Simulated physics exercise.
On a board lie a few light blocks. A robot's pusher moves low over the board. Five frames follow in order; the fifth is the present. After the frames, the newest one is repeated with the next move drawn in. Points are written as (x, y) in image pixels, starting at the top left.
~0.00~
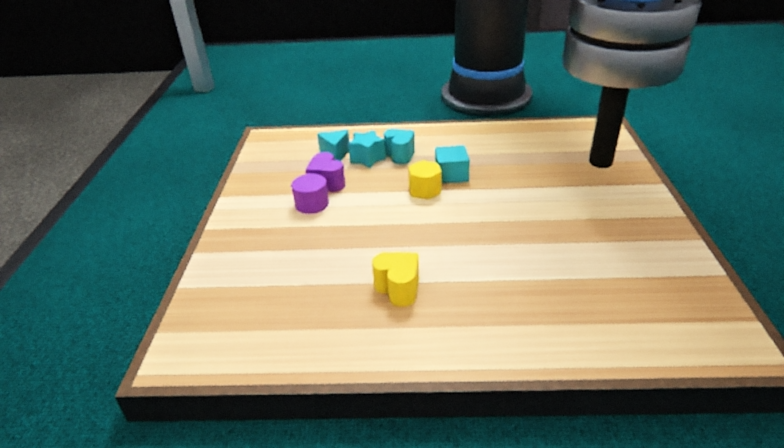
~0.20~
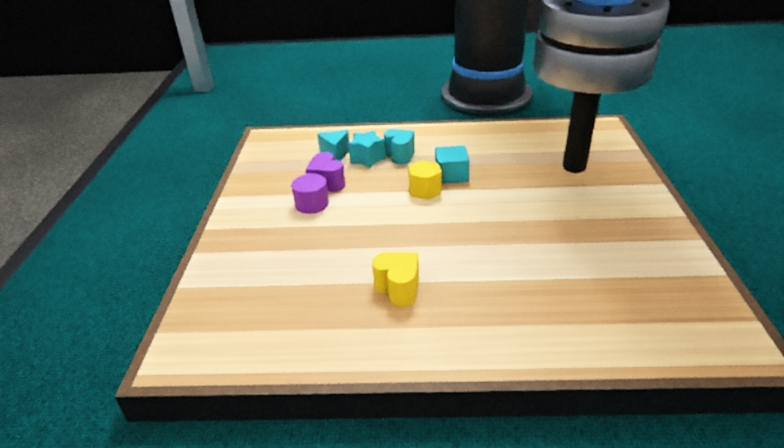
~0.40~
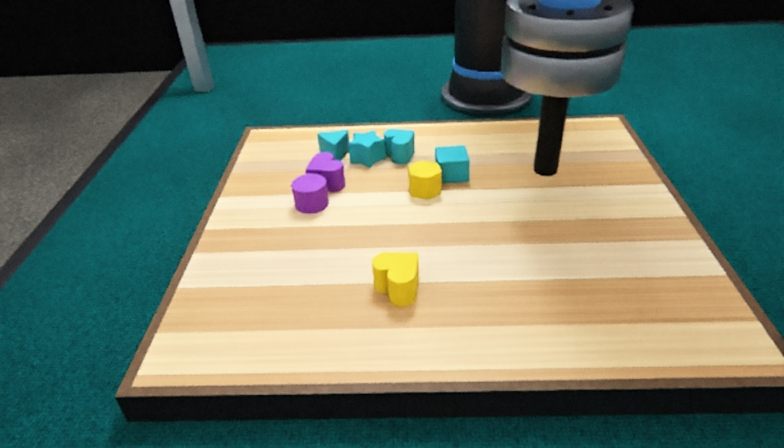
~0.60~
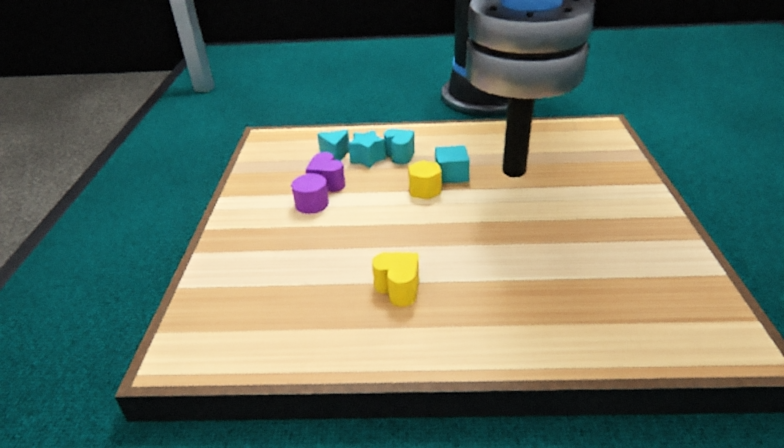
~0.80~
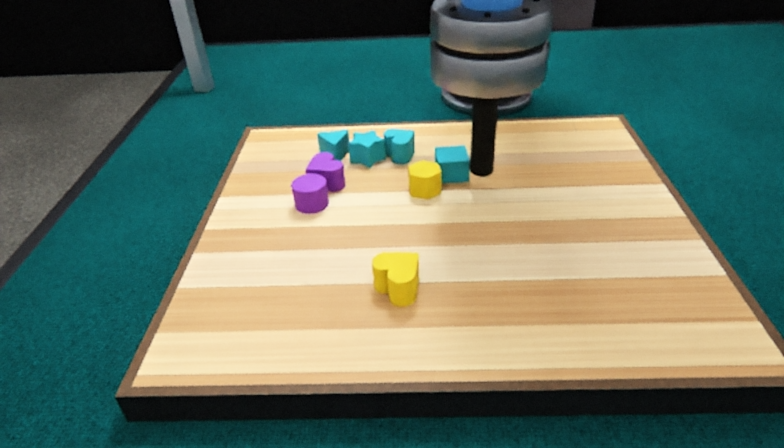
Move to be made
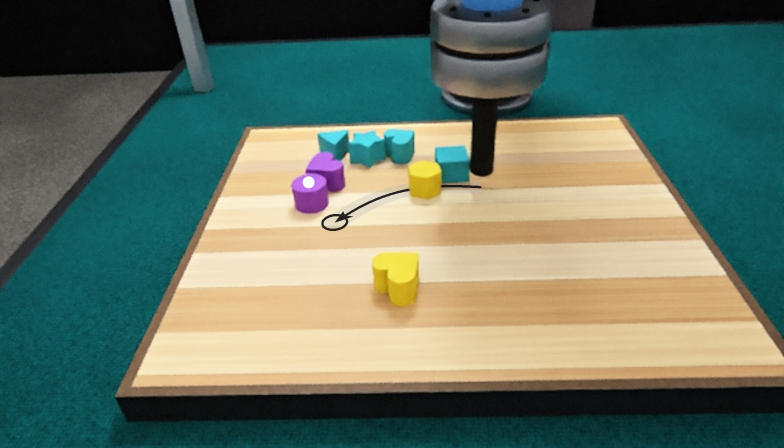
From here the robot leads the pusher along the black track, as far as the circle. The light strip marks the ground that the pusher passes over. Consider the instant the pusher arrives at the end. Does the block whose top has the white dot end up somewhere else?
I expect so.
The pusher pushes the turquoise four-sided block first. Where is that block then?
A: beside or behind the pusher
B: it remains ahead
A: Beside or behind the pusher.
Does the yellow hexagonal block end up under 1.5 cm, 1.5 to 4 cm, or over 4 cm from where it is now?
It ends over 4 cm away.
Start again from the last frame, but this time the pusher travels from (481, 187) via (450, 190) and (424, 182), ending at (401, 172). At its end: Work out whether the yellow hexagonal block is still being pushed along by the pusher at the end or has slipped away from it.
Beside or behind, I predict.
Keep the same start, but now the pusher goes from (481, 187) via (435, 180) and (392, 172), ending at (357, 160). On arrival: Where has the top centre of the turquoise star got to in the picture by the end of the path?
The turquoise star ends near (351, 129).
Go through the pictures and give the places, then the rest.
Pusher tip (600, 164); block tops, purple circular block (309, 182); purple heart-shaped block (324, 162); yellow hexagonal block (425, 168); turquoise four-sided block (452, 153), in the first frame.
Pusher (574, 168); blocks unchanged, in the second frame.
Pusher (545, 172); blocks unchanged, in the third frame.
Pusher (514, 173); blocks unchanged, in the fourth frame.
Pusher (481, 172); purple circular block (309, 182); purple heart-shaped block (324, 162); yellow hexagonal block (425, 168); turquoise four-sided block (452, 153), in the fifth frame.
Path on the board, from (481, 187) via (427, 187) and (377, 199), ending at (335, 222); the dot is on the purple circular block.
What follows on the original path. One third of the way, pusher (427, 172); yellow hexagonal block (401, 172), turned 15° anticlockwise; turquoise four-sided block (446, 151).
Two thirds of the way, pusher (376, 184); yellow hexagonal block (349, 184), turned 15° anticlockwise; turquoise four-sided block (446, 151).
At the end, pusher (333, 207); purple circular block (295, 183); purple heart-shaped block in place; yellow hexagonal block (302, 201), turned 20° clockwise; turquoise four-sided block (446, 151).
